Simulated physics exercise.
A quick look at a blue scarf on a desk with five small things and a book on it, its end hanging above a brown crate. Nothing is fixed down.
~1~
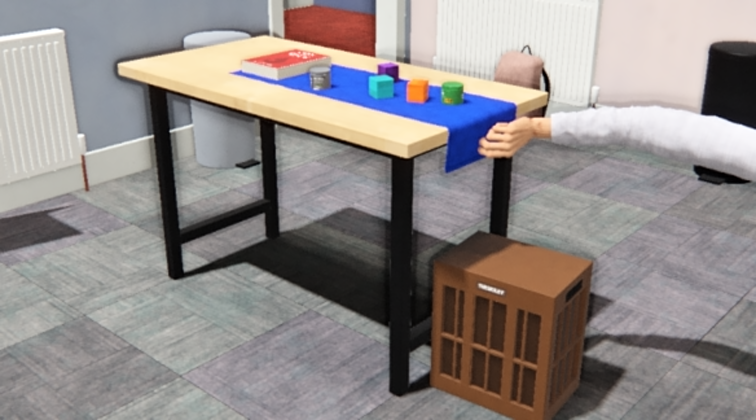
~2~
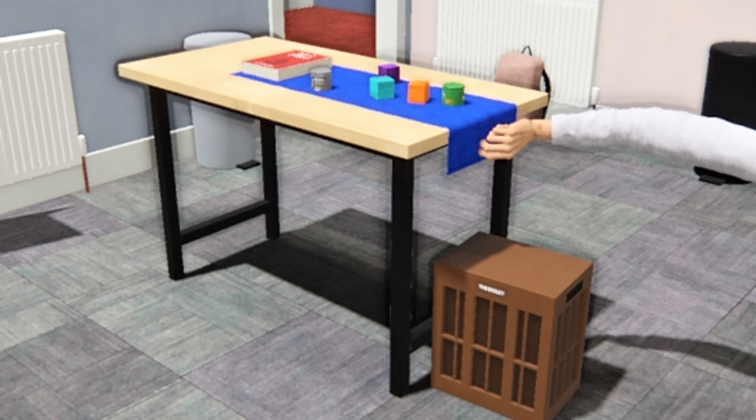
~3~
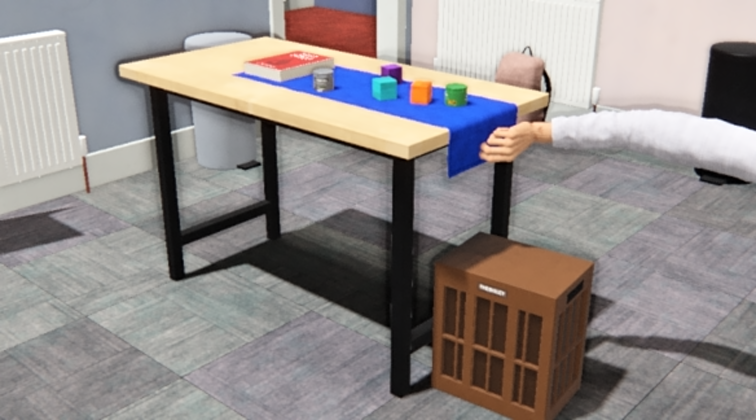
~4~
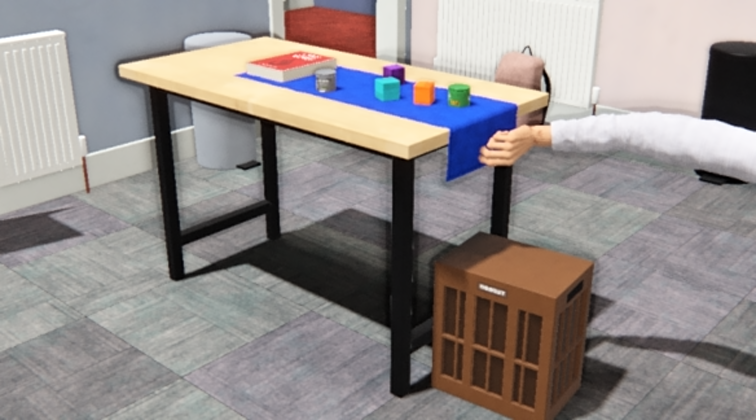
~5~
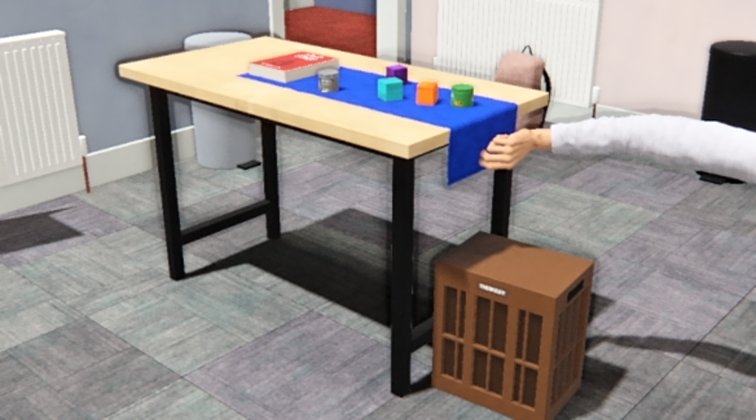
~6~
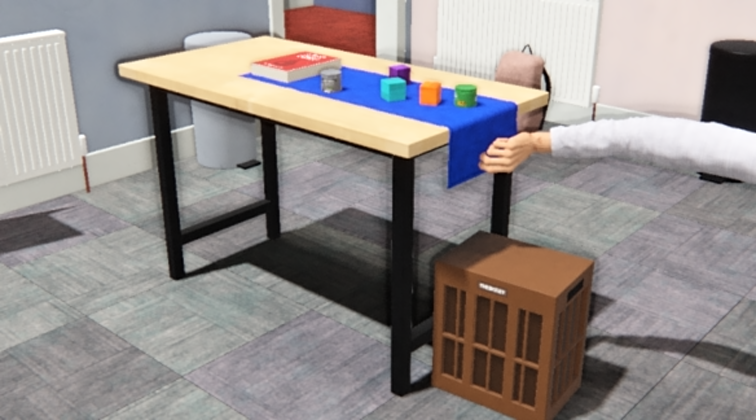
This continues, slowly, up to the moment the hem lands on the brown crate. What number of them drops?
The desk loses two.
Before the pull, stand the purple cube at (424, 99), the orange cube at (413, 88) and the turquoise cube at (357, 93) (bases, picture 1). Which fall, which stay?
The purple cube is carried off; the orange cube holds on; the turquoise cube survives.
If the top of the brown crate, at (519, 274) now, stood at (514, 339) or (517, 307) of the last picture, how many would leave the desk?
In that case 4 and 3.
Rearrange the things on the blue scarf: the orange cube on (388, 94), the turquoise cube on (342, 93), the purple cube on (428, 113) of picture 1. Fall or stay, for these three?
The orange cube does not fall, the turquoise cube keeps its place on top, the purple cube is carried off.
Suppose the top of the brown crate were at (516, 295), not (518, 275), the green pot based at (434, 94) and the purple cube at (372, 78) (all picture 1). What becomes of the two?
The green pot goes over, the purple cube keeps its place on top.
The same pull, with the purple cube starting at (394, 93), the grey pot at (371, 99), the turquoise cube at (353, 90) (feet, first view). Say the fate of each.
The purple cube stays on, the grey pot does not fall, the turquoise cube remains up.
Soon after, hem near (481, 218); green pot gone.
Then, hem on the crate; green pot and orange cube gone.
At rest, hem on the crate; green pot and orange cube gone. The count of fallen things is two.
